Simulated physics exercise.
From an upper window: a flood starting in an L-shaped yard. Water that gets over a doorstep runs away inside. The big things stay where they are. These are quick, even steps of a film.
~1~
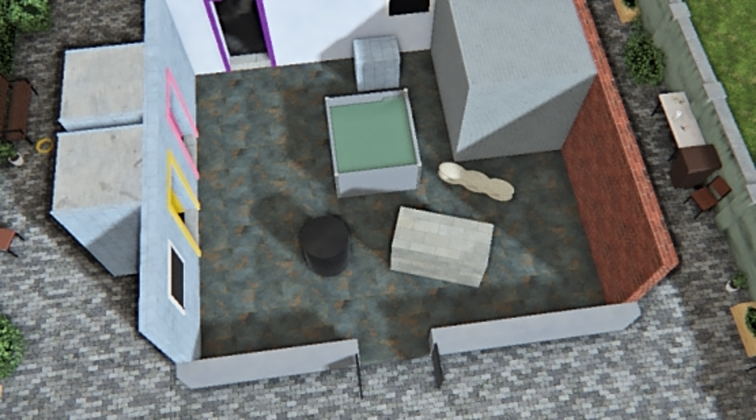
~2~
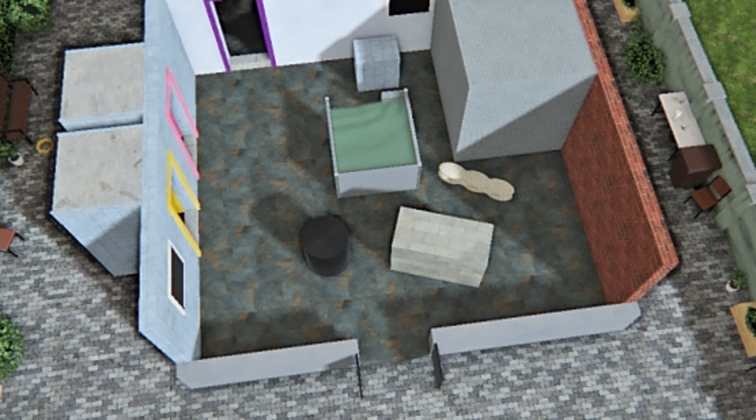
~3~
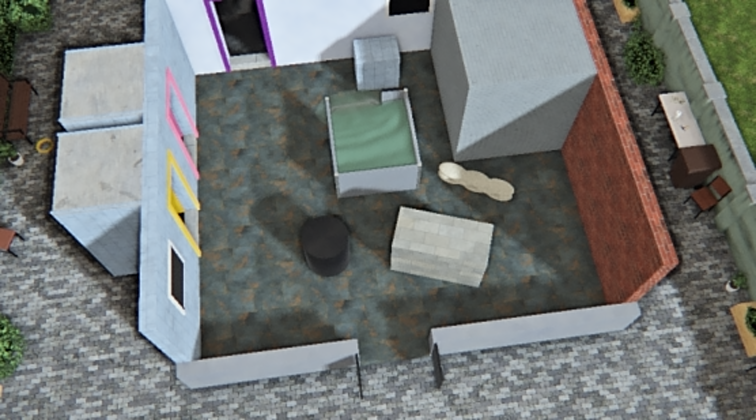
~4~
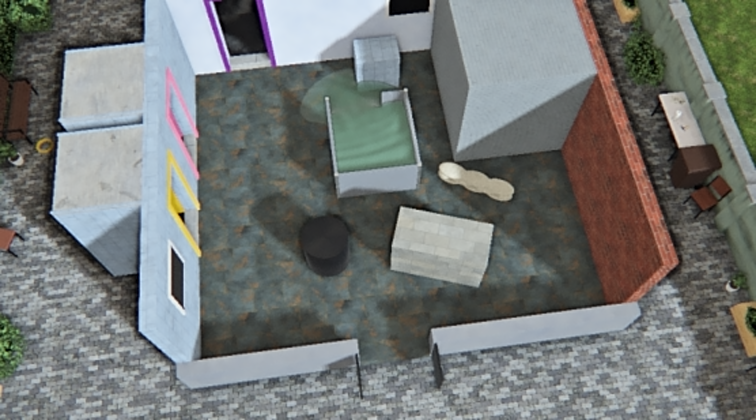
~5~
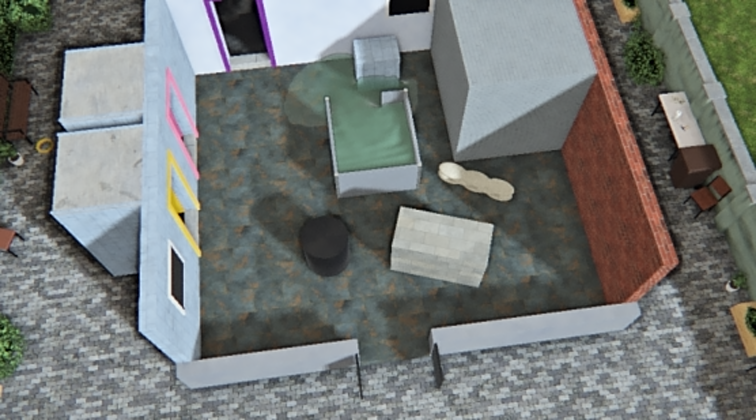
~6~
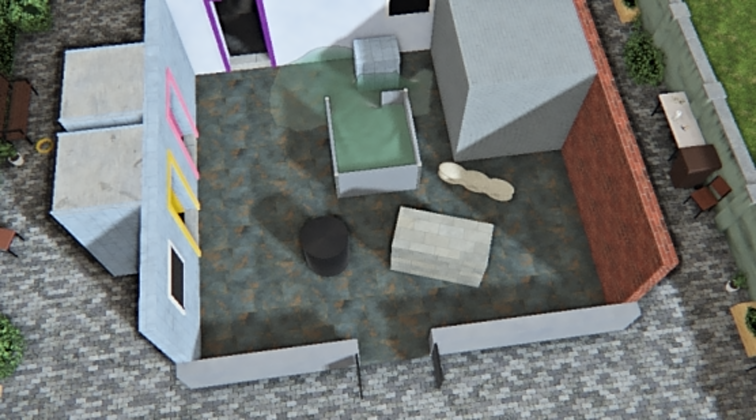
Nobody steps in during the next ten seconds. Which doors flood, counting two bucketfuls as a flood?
One by one: The purple door stays under that; the yellow door stays under that; the pink door stays under that.
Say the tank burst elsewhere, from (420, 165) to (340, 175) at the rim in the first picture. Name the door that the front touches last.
The purple-painted one.
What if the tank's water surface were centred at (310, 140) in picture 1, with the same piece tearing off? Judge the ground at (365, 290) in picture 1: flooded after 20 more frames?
Answer: Clear.
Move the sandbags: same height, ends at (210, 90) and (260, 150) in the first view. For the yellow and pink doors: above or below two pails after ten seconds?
One by one: Yellow takes less, pink lets less in.
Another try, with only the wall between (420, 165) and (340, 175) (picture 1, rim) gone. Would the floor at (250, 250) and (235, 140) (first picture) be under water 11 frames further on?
In turn: Awash, not flooded.
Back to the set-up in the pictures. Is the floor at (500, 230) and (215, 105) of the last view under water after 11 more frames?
In that order: Clear, awash.
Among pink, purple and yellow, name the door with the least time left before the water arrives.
That is the purple one.
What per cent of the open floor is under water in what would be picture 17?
I make it 25 per cent.
A moment on, water covers 15 % of the floor; the purple door wet at the sill, nothing in, the yellow door not reached, the pink door not reached.
Next, water covers 25 % of the floor; the purple door wet at the sill, nothing in, the yellow door not reached, the pink door wet at the sill, nothing in.
Then, water covers 45 % of the floor; the purple door under two buckets in, the yellow door wet at the sill, nothing in, the pink door wet at the sill, nothing in.
Later, water covers 80 % of the floor; the purple door under two buckets in, the yellow door wet at the sill, nothing in, the pink door wet at the sill, nothing in.
In the end, water covers 95 % of the floor; the purple door under two buckets in, the yellow door wet at the sill, nothing in, the pink door wet at the sill, nothing in.
